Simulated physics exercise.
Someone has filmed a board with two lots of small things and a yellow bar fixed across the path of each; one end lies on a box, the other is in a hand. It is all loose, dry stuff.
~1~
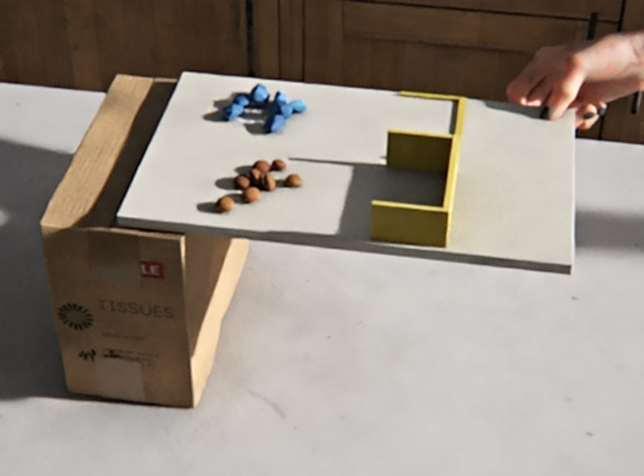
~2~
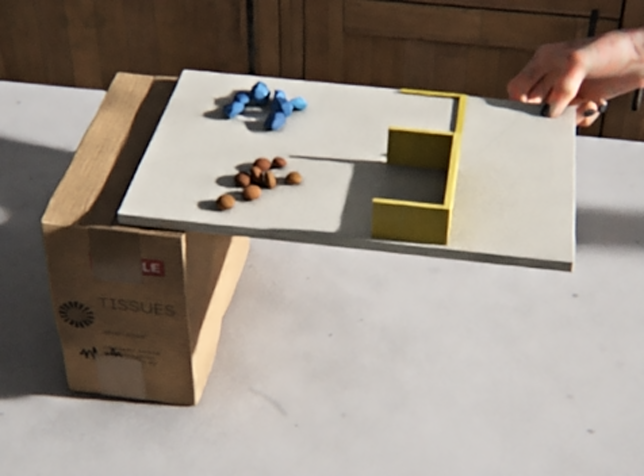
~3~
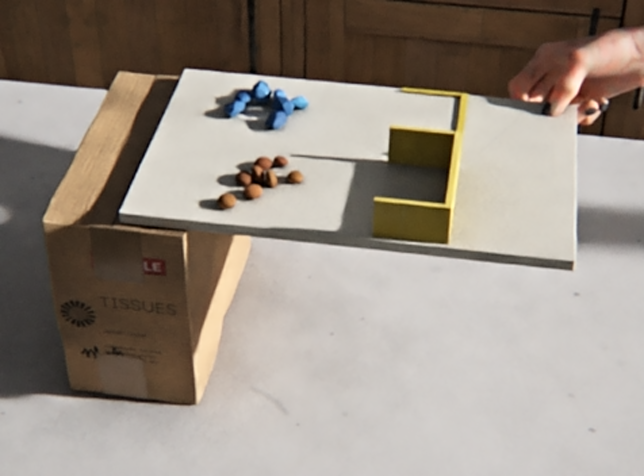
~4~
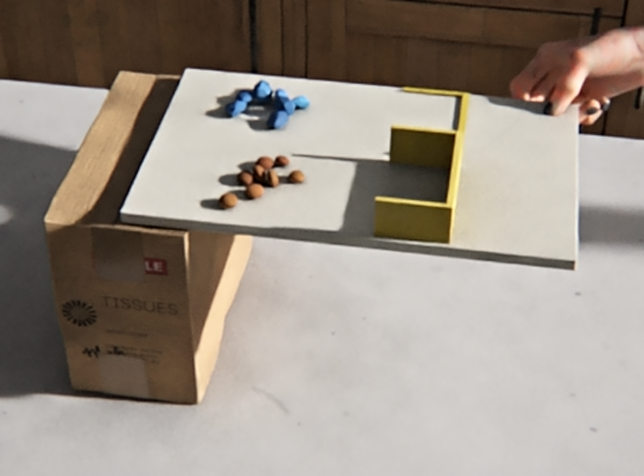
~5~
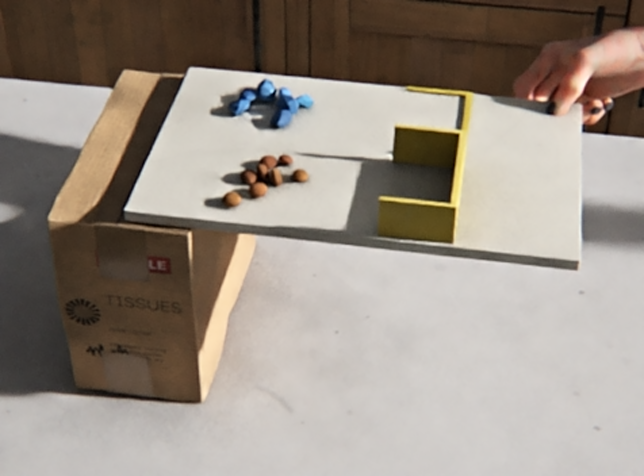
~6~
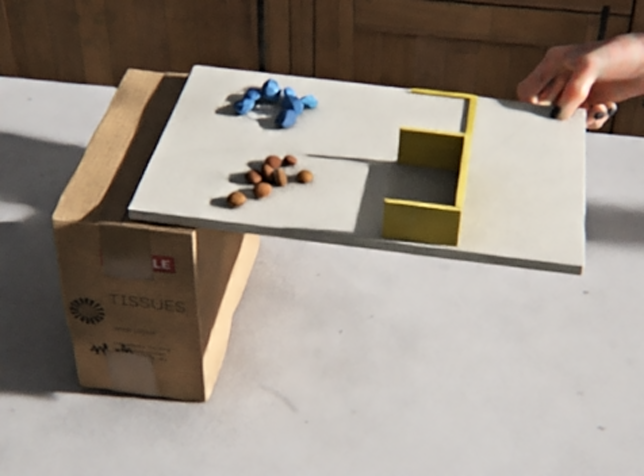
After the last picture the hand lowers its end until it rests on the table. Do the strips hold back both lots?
Front batch: It ends against the bar. Back batch: It carries on beyond the bar.
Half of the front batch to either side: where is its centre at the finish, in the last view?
Close to (395, 307).
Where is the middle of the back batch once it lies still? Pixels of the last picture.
Roughly at (590, 325).
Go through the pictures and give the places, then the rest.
Held end of the board at (560, 261), level; box at (156, 238), tall, over half the board's length; front batch at (256, 177), a few bits of dog kibble; back batch at (260, 97), a few aquarium stones; front bar at (450, 190), taller than the pieces; back bar at (459, 130), much lower than a piece, in the first frame.
Held end of the board at (561, 259), level; back batch at (260, 95), in the second frame.
Held end of the board at (563, 257), level; front batch at (258, 174), in the third frame.
Held end of the board at (564, 257), level; back batch at (282, 97), in the fourth frame.
Held end of the board at (568, 257), level; front batch at (263, 172), in the fifth frame.
Held end of the board at (571, 262), down by 1°; box at (167, 232); front batch at (268, 173), not moving; back batch at (290, 96), not moving; front bar at (462, 189); back bar at (470, 128), in the sixth frame.
Then, 0.47 s past the last view, board sloping at 12°; front batch where it was; back batch where it was.
Then, 1.07 s past the last view, board sloping at 27°; front batch where it was; back batch on its way down.
Then, 1.70 s past the last view, board sloping at 41°; front batch has reached its bar; back batch all past its bar.
Finally, board resting at 41°; front batch gathered behind its bar; back batch all past its bar.
